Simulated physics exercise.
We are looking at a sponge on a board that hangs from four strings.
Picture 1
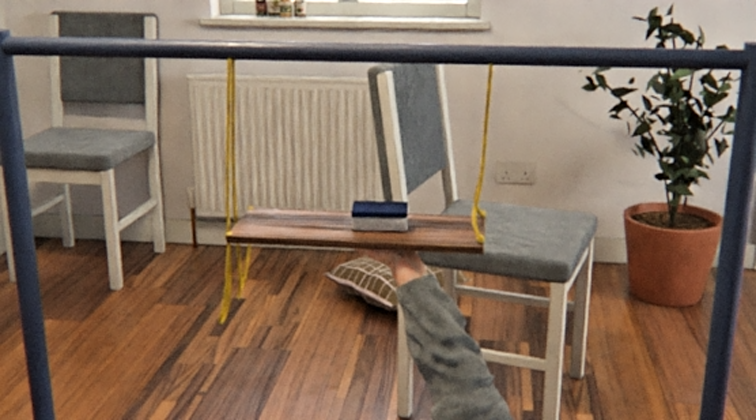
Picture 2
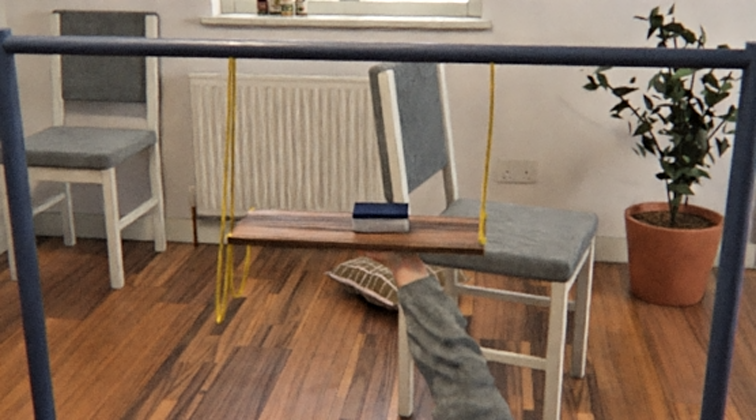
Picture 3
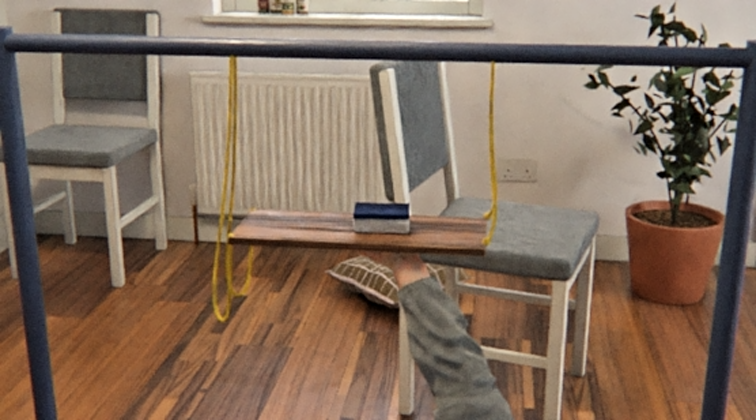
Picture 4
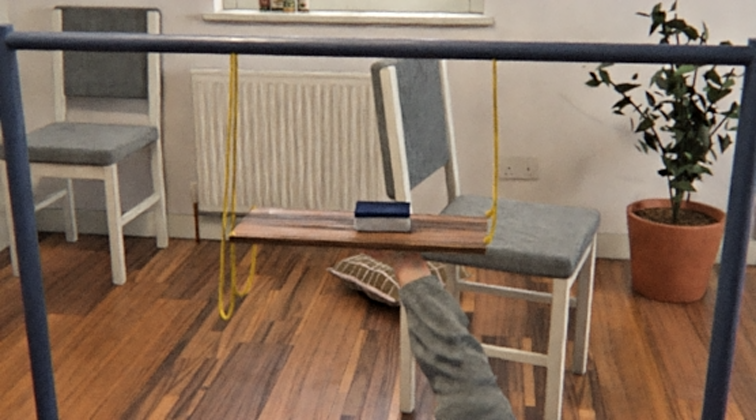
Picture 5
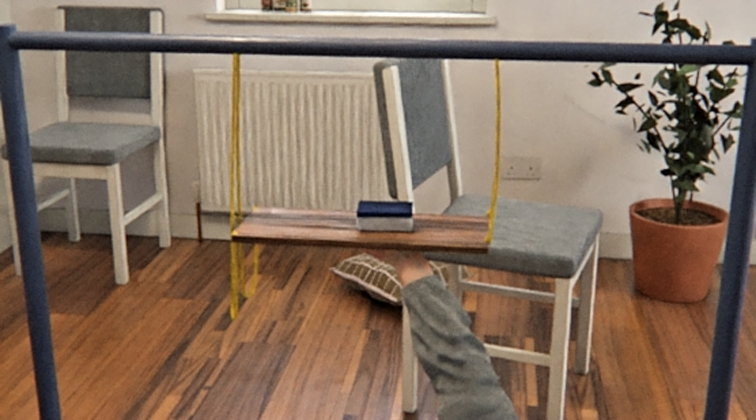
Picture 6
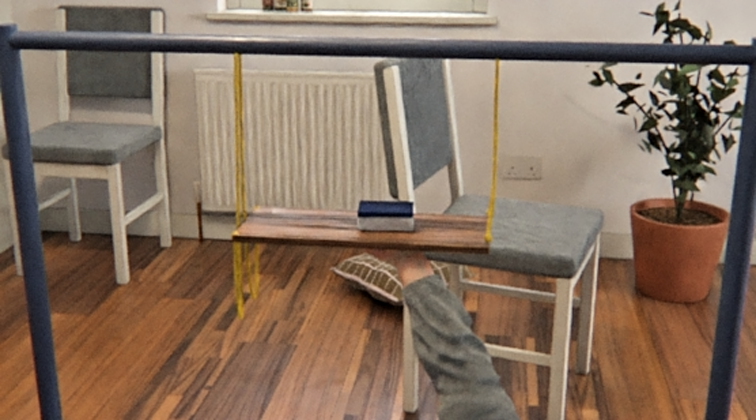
In a wood-floored room, a hand steadies a hanging board carrying a blue-and-white sponge, yellow strings swaying slightly, the sponge barely moving.
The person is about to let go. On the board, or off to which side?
The sponge drops leftwards.
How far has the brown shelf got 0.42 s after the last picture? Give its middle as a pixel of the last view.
At about (373, 269).
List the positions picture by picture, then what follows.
Sponge (380, 216); brown shelf (353, 245), in the first frame.
Sponge (381, 218), in the second frame.
Sponge (382, 218), in the third frame.
Sponge (383, 217); brown shelf (355, 245), in the fourth frame.
Sponge (385, 216), in the fifth frame.
Sponge (386, 216); brown shelf (359, 245); left strings slack, hanging in a loop; right strings almost straight, in the sixth frame.
Then, 0.42 s on from there, board tipped 21° down to the left; sponge sliding near (256, 293).
Then, 0.98 s on from there, board tipped 53° down to the left; sponge on the floor.
Then, 1.50 s on from there, board tipped 47° down to the left; sponge on the floor.
In the end, board tipped 52° down to the left; sponge on the floor. The sponge slides off to the left.
